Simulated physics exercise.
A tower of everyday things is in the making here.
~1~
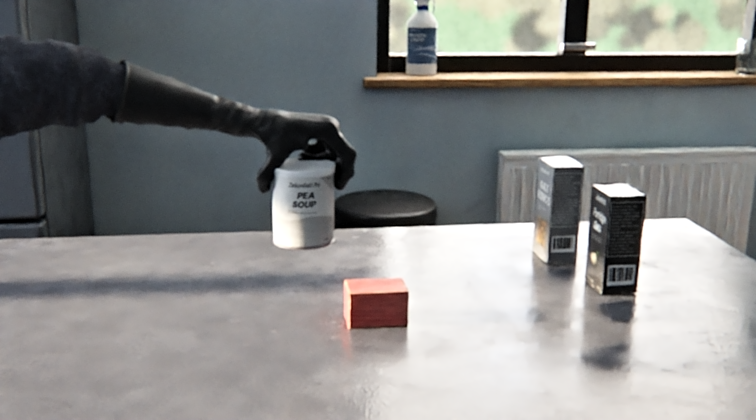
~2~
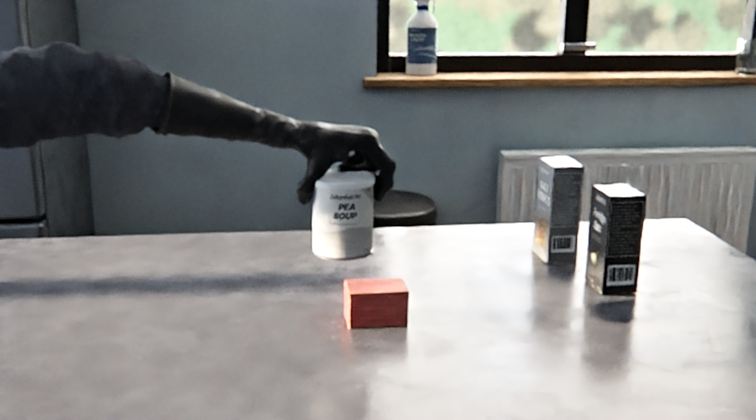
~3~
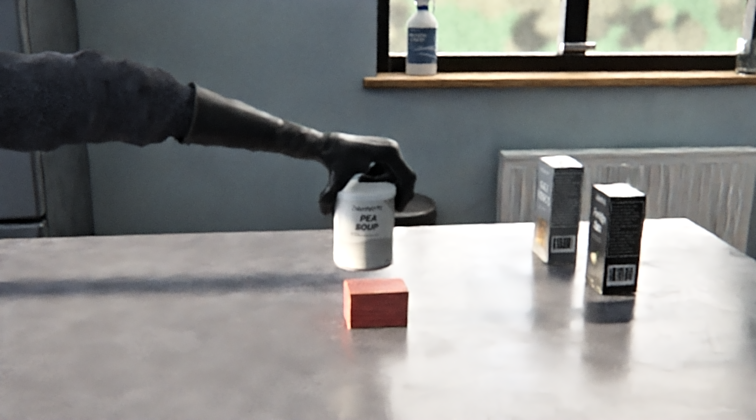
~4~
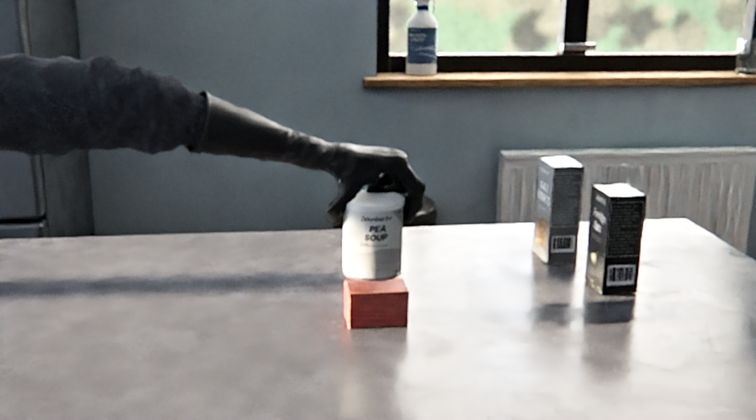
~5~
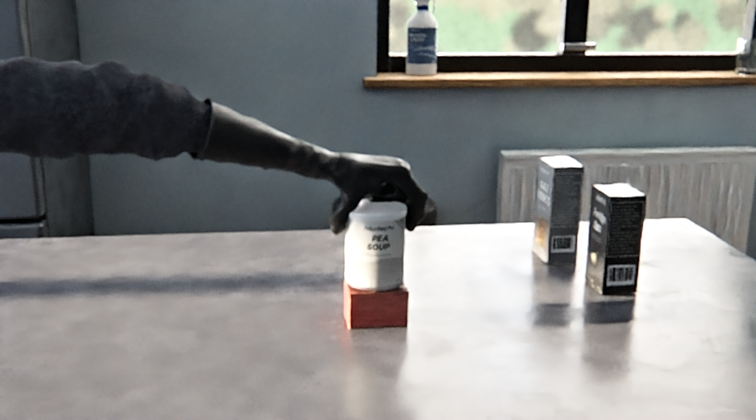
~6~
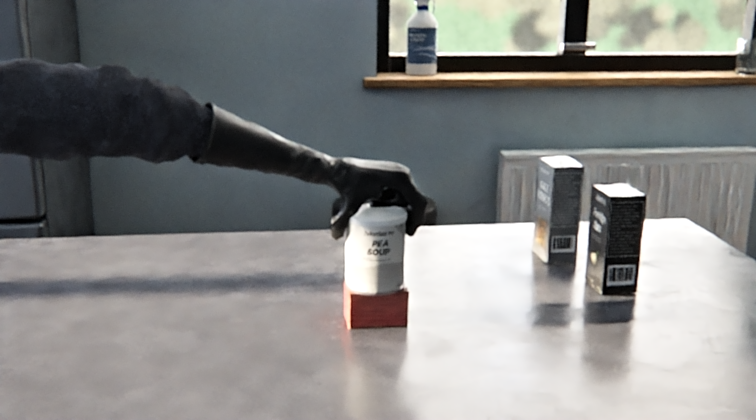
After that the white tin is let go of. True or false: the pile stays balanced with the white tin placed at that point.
True.
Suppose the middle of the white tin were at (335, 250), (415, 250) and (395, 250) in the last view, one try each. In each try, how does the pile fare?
The pile collapses the first time, collapses the second time and remains standing the third time.
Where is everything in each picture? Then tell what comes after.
Still above its spot; white tin (304, 203); grey carton (557, 210), in the first frame.
Still above its spot; white tin (343, 214); black carton (614, 238), in the second frame.
Still above its spot; white tin (364, 225); red block (376, 303), in the third frame.
Still above its spot; white tin (373, 235); grey carton (557, 210), in the fourth frame.
Still above its spot; white tin (375, 244); black carton (614, 238), in the fifth frame.
Set down, still held; white tin (375, 249); red block (376, 303), in the sixth frame.
Then, 0.60 s on from there, no change.
Then, 1.60 s on from there, white tin resting near (375, 249).
In the end, all 4 unmoved. At the end, from the last picture's camera, white tin near (375, 249). The pile keeps its balance.
